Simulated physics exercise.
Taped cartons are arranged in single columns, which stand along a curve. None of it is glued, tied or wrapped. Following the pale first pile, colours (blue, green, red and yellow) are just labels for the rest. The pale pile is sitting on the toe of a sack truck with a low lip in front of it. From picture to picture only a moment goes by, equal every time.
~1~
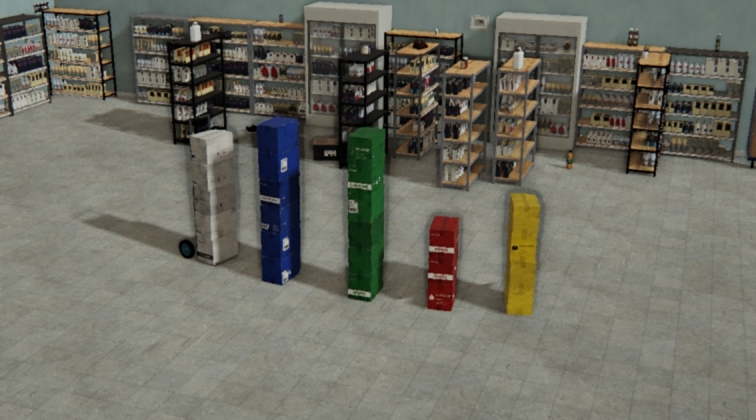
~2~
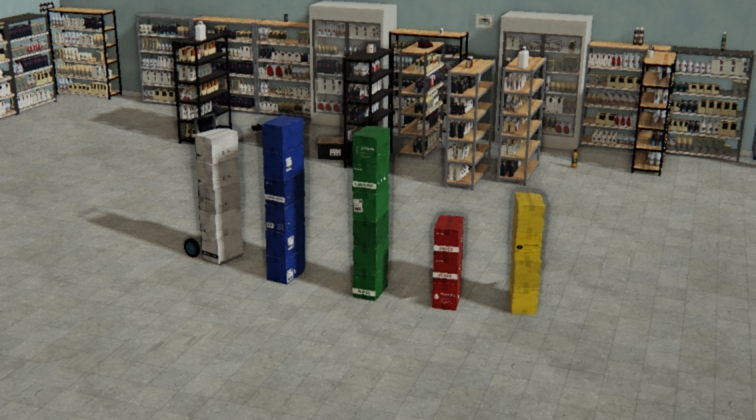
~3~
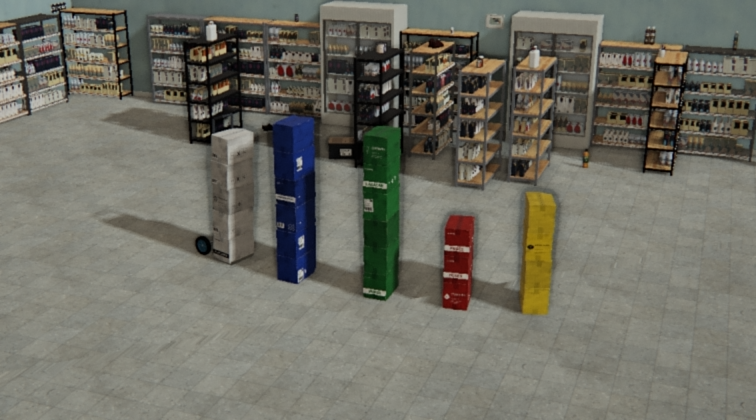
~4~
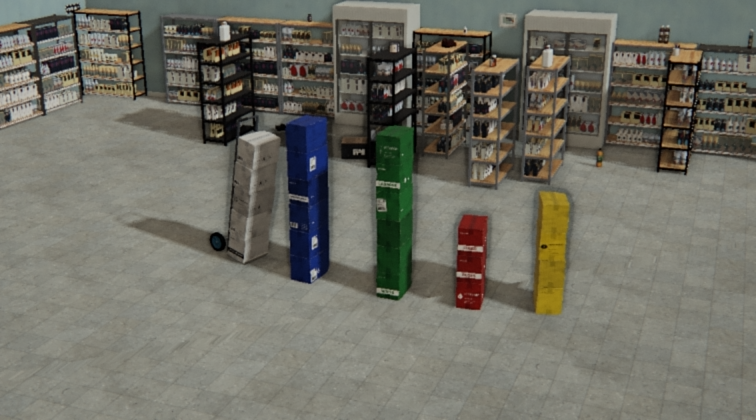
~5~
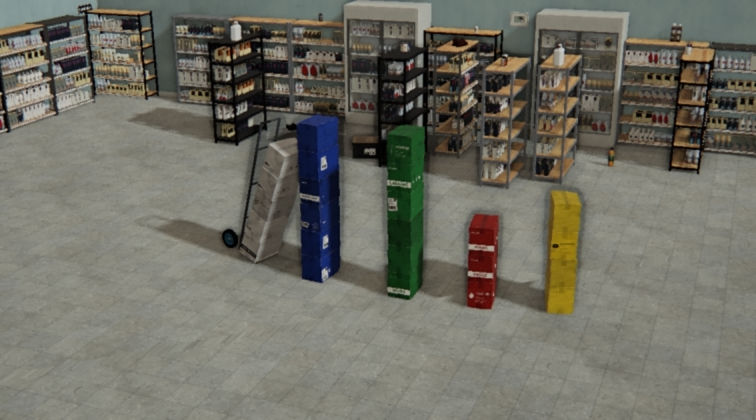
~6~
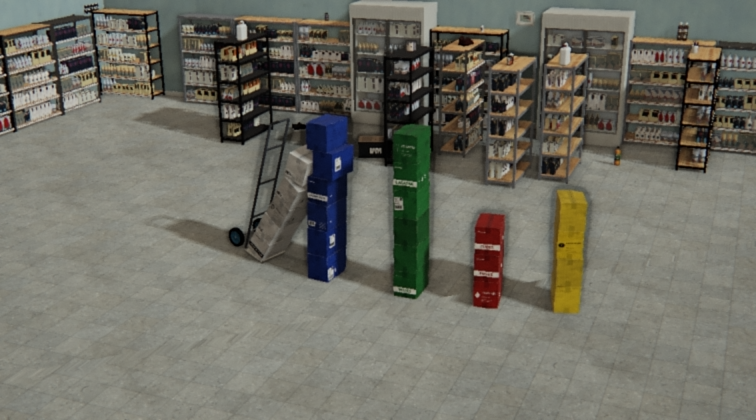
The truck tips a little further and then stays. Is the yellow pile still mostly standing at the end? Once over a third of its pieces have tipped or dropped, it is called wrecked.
No, it falls.
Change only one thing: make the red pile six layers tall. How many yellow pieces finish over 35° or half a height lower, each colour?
I count yellow 3.
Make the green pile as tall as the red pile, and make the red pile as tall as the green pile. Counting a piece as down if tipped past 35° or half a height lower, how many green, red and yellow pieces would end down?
Pieces down at the end - green: 3, red: 5, yellow: 4.
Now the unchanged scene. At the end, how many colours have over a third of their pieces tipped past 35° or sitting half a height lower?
The full count is 4.
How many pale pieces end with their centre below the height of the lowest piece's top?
I make it 3 all told.
Just after the last frame, 5 of the pale pile down; none of the 4 yellow cartons down (0 of 19 in all colours); top yellow carton unmoved; top blue carton tilted clearly, half its height lower.
A moment on, 5 of the pale pile down; none of the 4 yellow cartons down (8 of 19 in all colours); top yellow carton unmoved; top green carton tilted well over, about its own height lower.
Further on, 5 of the pale pile down; 3 of the 4 yellow cartons down (18 of 19 in all colours); top yellow carton tilted steeply, some two heights lower; top green carton upside down.
When it is over, 5 of the pale pile down; 3 of the 4 yellow cartons down (18 of 19 in all colours); top yellow carton some three heights lower; top blue carton on its side. In pixels of the last frame, middles, top blue carton near (375, 319).
